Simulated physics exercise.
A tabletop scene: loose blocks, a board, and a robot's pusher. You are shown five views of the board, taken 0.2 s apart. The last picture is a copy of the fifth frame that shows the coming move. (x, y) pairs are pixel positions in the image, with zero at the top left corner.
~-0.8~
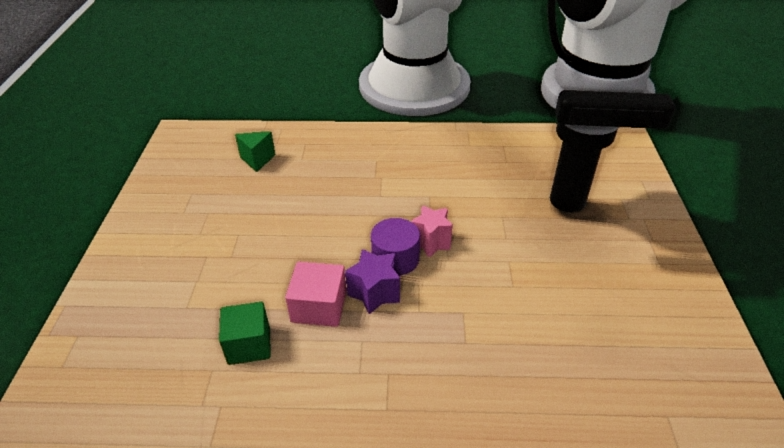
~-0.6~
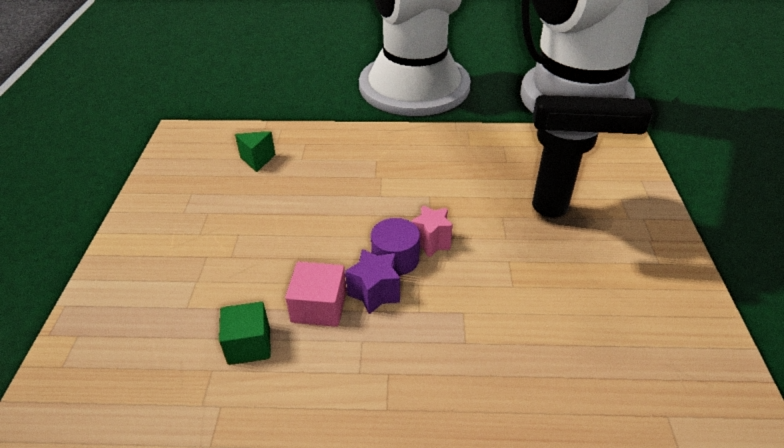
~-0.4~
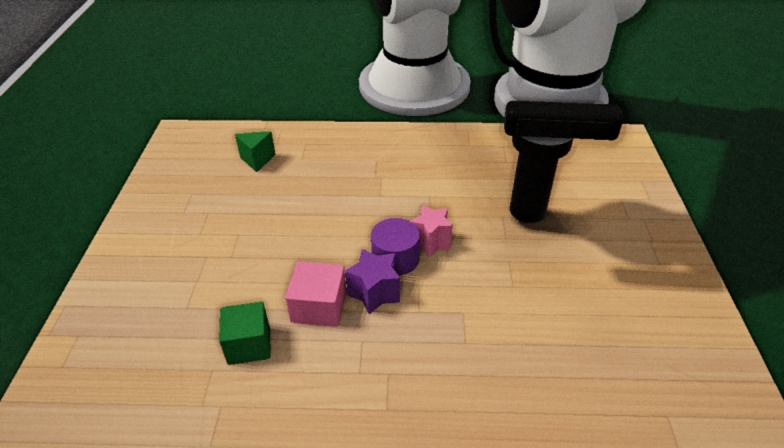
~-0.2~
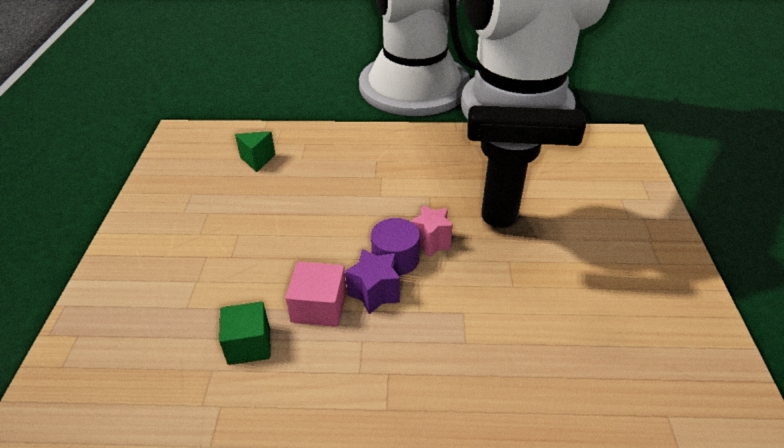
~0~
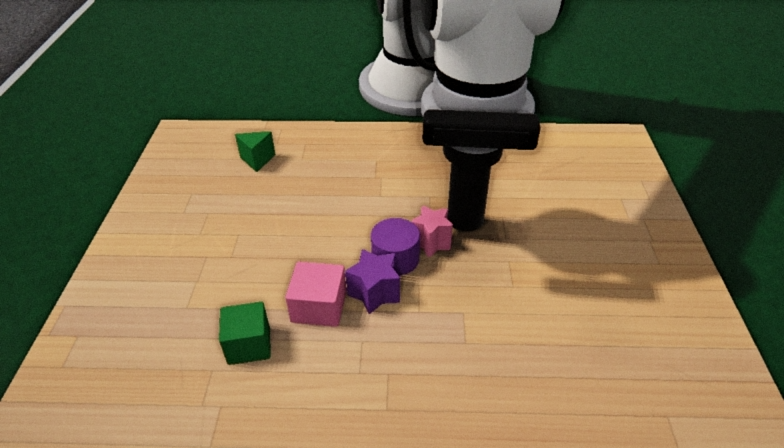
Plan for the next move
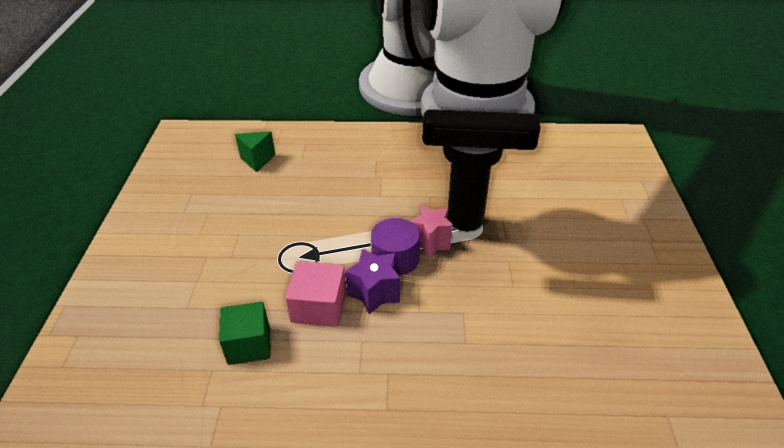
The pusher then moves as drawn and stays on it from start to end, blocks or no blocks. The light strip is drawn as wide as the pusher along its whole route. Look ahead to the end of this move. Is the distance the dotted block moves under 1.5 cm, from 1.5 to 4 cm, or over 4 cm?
Displacement: 1.5 to 4 cm.
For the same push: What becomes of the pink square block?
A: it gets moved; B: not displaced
My answer is option A.
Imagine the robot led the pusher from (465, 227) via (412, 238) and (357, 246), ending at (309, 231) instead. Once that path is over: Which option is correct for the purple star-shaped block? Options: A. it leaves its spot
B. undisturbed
That would be A.
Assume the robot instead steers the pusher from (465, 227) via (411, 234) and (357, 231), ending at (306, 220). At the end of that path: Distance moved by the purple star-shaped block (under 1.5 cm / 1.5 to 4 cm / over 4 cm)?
Shift: 1.5 to 4 cm.
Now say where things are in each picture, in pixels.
In the first picture, pusher's lower end at (568, 201); pink square block at (315, 281); purple star-shaped block at (374, 267); purple disc at (395, 234); pink star-shaped block at (433, 218).
In the second picture, pusher at (550, 206); blocks still.
In the third picture, pusher at (528, 211); blocks still.
In the fourth picture, pusher at (499, 216); blocks still.
In the fifth picture, pusher at (465, 219); pink square block at (315, 281); purple star-shaped block at (374, 267); purple disc at (395, 234); pink star-shaped block at (433, 218).
Drawn move, in a line from (465, 227) to (299, 257); the dot is on the purple star-shaped block.
The first path, step by step. One third of the way, pusher at (411, 230); pink square block at (312, 283); purple star-shaped block at (366, 280), turned 30° anticlockwise; purple disc at (347, 249); pink star-shaped block at (377, 228).
Two thirds of the way, pusher at (355, 240); pink square block at (293, 310); purple star-shaped block at (366, 281), turned 40° anticlockwise; purple disc at (303, 270); pink star-shaped block at (324, 242), turned 20° anticlockwise.
At the end, pusher at (298, 250); pink square block at (290, 327), turned 20° anticlockwise; purple star-shaped block at (366, 281), turned 40° anticlockwise; purple disc at (272, 287); pink star-shaped block at (267, 254), turned 50° anticlockwise.
